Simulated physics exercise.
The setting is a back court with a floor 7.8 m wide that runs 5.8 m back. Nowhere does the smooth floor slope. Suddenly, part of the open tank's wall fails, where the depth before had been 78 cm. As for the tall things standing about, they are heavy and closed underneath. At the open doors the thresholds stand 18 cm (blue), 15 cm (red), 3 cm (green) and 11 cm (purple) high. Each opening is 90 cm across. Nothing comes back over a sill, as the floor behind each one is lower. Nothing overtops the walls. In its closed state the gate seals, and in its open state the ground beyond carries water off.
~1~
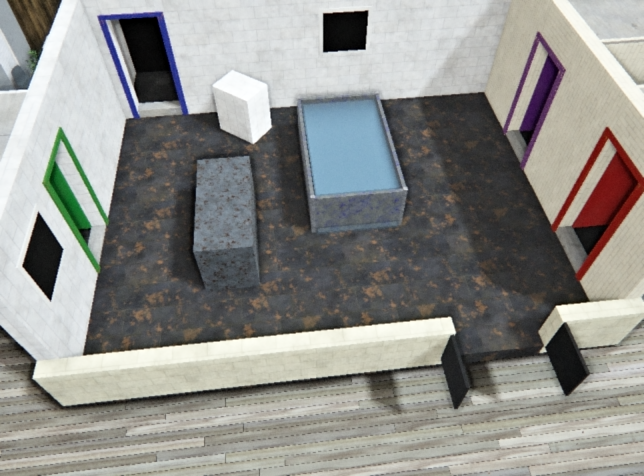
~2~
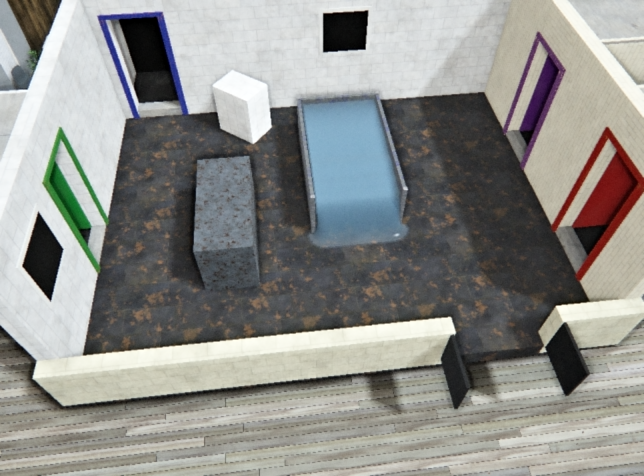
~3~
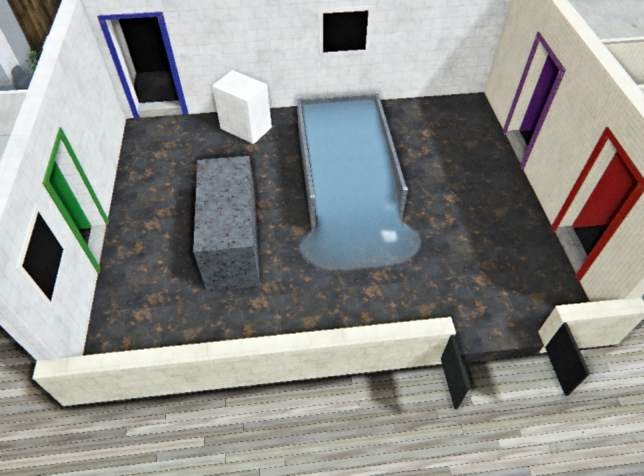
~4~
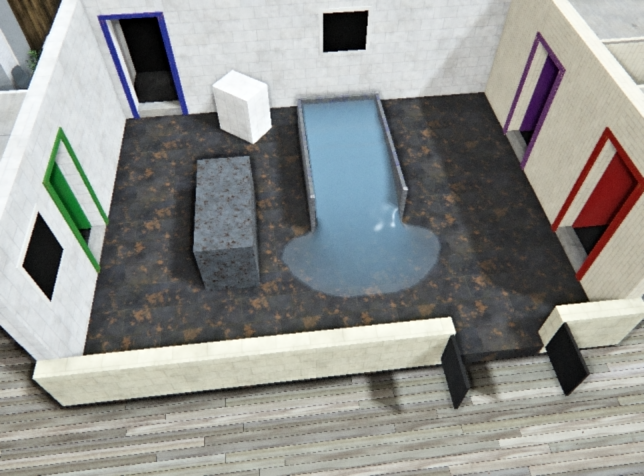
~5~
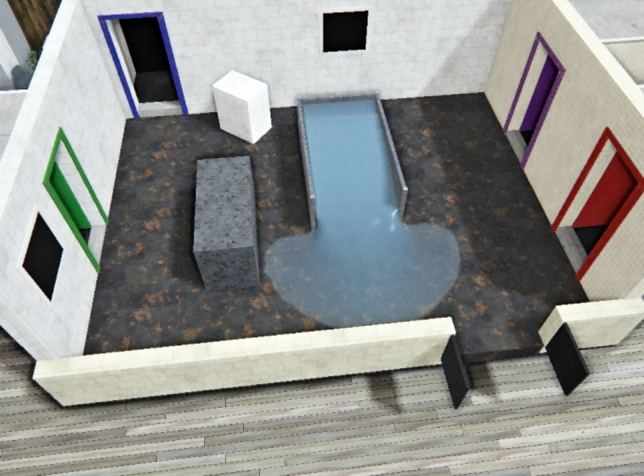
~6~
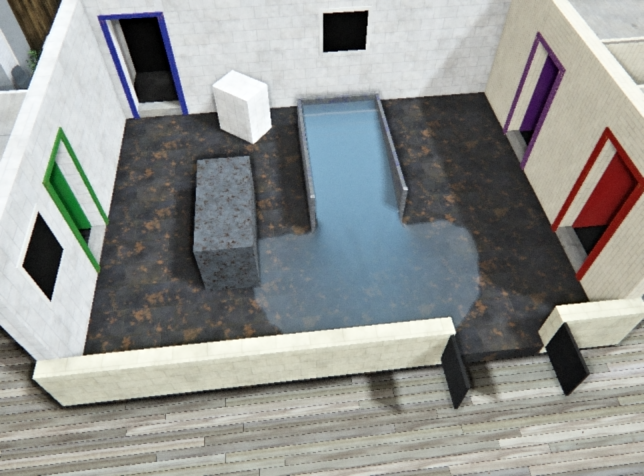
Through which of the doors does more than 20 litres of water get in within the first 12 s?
The blue door does not let in more than 20 litres; the red door does not let in more than 20 litres; the green door lets in more than 20 litres; the purple door does not let in more than 20 litres.
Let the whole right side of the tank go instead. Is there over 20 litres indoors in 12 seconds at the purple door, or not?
So for purple: Yes.
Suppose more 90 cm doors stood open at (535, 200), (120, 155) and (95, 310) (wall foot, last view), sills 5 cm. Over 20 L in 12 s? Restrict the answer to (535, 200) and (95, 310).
Taking them in order, the first gets too little and the second enough.
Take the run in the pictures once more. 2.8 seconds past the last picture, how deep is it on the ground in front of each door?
Readings (cm): Blue = 0; red = 11; green = 9; purple = 0.
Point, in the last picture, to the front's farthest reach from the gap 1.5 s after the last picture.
Around pixel (79, 380).
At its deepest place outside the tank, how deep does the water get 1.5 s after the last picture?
Peak depth: Approx. 40 cm.
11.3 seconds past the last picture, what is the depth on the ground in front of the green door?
About 4.5 cm.
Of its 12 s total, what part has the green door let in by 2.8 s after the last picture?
That works out near 5%.
Then, 0.7 s after the last picture water covers 25 % of the floor and is deepest (44 cm) near (380, 348); blue door not reached, red door not reached, green door not reached, purple door not reached.
Then, 1.5 s after the last picture water covers 30 % of the floor and is deepest (40 cm) near (366, 338); blue door not reached, red door not reached, green door not reached, purple door not reached.
Then, 2.8 s after the last picture water covers 45 % of the floor and is deepest (30 cm) near (79, 380); blue door not reached, red door 11 cm at the sill, 0 L in, green door 9 cm at the sill, 2 L in, purple door not reached.
Then, 6.3 s after the last picture water covers 90 % of the floor and is deepest (18 cm) near (204, 113); blue door 11 cm at the sill, 0 L in, red door 8 cm at the sill, 1 L in, green door 6 cm at the sill, 51 L in, purple door 3 cm at the sill, 0 L in.
Then, 11.3 s after the last picture water covers 95 % of the floor and is deepest (10 cm) near (301, 207); blue door 8 cm at the sill, 0 L in, red door 3 cm at the sill, 1 L in, green door 4 cm at the sill, 67 L in, purple door 3 cm at the sill, 0 L in.
